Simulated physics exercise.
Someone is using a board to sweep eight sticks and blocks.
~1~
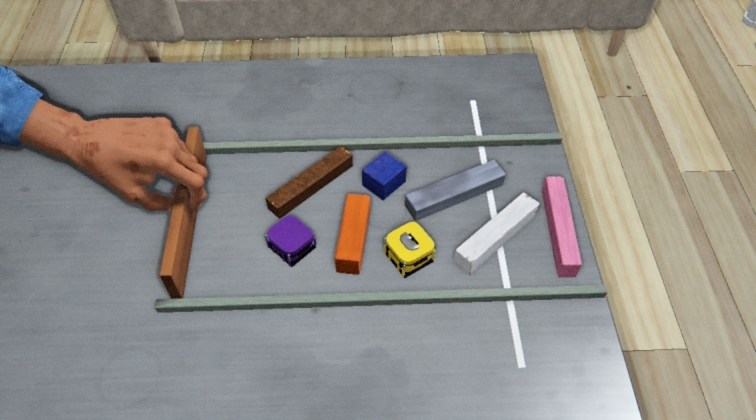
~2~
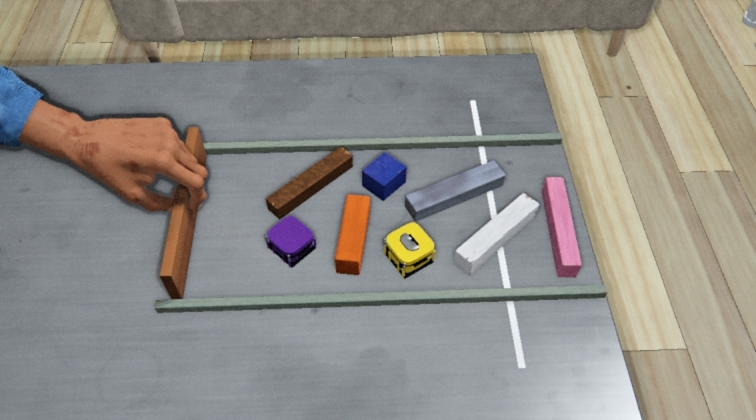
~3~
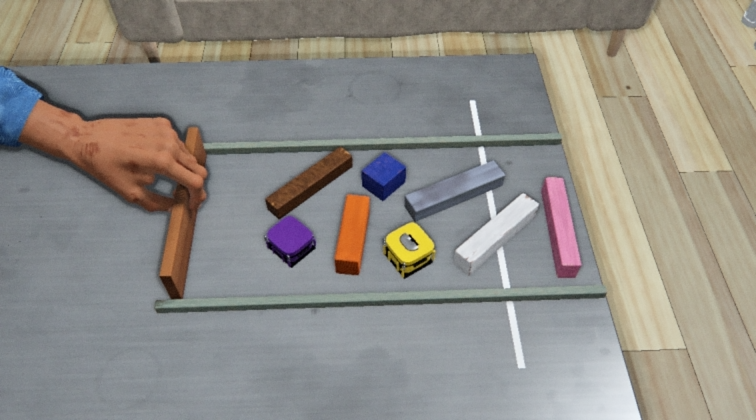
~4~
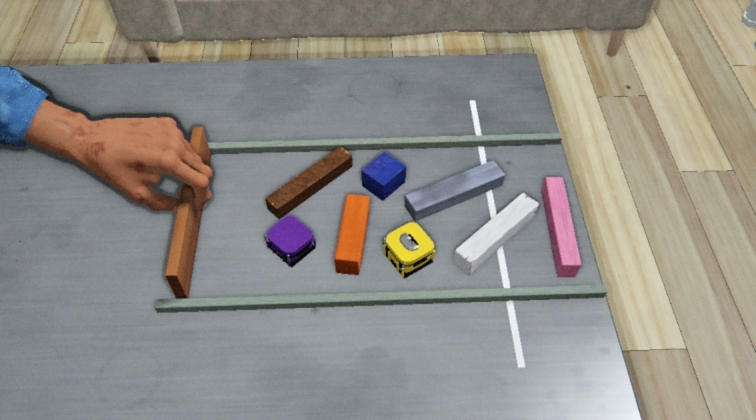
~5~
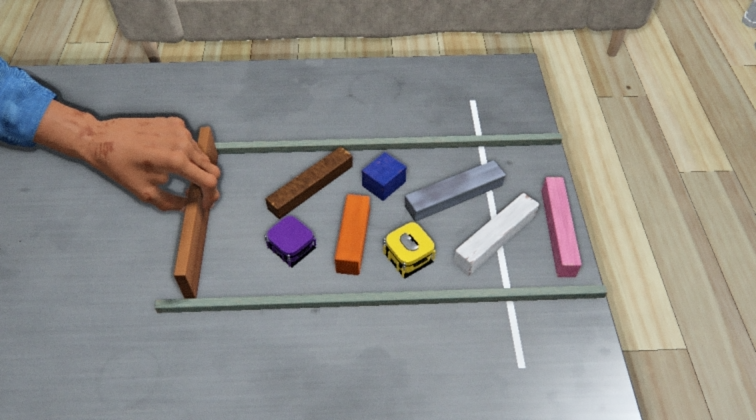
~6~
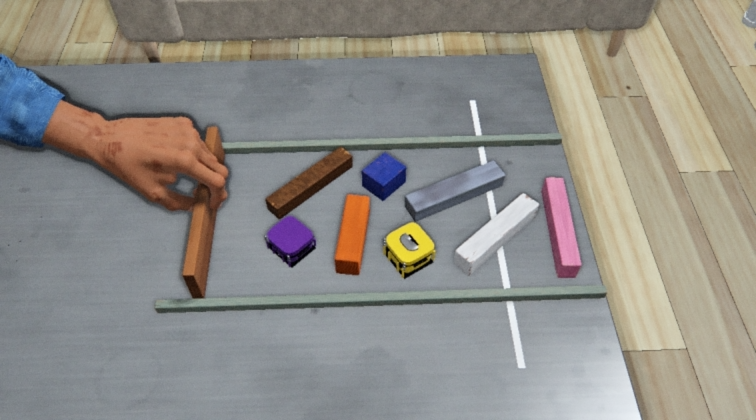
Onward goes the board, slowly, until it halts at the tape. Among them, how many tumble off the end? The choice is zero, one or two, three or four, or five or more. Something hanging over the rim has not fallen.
Fallen: A single one or a pair.
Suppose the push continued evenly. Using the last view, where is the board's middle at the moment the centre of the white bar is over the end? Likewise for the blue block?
When the white bar crosses, the middle is near (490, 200); when the blue block crosses, near (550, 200).
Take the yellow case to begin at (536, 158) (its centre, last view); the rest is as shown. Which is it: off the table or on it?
Result: It comes off.
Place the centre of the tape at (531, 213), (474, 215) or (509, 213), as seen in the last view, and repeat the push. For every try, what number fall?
4, 0, 2.
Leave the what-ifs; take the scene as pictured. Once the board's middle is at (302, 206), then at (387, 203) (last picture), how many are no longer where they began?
At the first point the count is 3, at the second it's 7.
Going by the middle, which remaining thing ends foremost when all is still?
That's the yellow case.
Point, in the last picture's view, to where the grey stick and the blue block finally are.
Grey stick at (554, 176), blue block at (520, 165).
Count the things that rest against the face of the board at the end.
The count comes out at 2.
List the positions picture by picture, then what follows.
In the first picture, pink bar (561, 225); white bar (497, 233); grey stick (455, 190); board (186, 209); tape (494, 213).
In the second picture, white bar (497, 233); orange stick (353, 234).
In the third picture, grey stick (455, 191); brown bar (311, 182).
In the fourth picture, pink bar (560, 226); board (191, 209).
In the fifth picture, white bar (497, 233); blue block (384, 177).
In the sixth picture, pink bar (560, 226); white bar (497, 233); grey stick (455, 191); board (206, 209); tape (493, 214).
Soon after, none off yet; pink bar at rest near (560, 226); white bar at rest near (497, 233); grey stick at rest near (455, 191).
Then, none off yet; pink bar at rest near (561, 226); white bar moved a little near (529, 236); grey stick moved a little near (499, 181).
At rest, the number that fall off is one or two; fallen, white bar and pink bar.
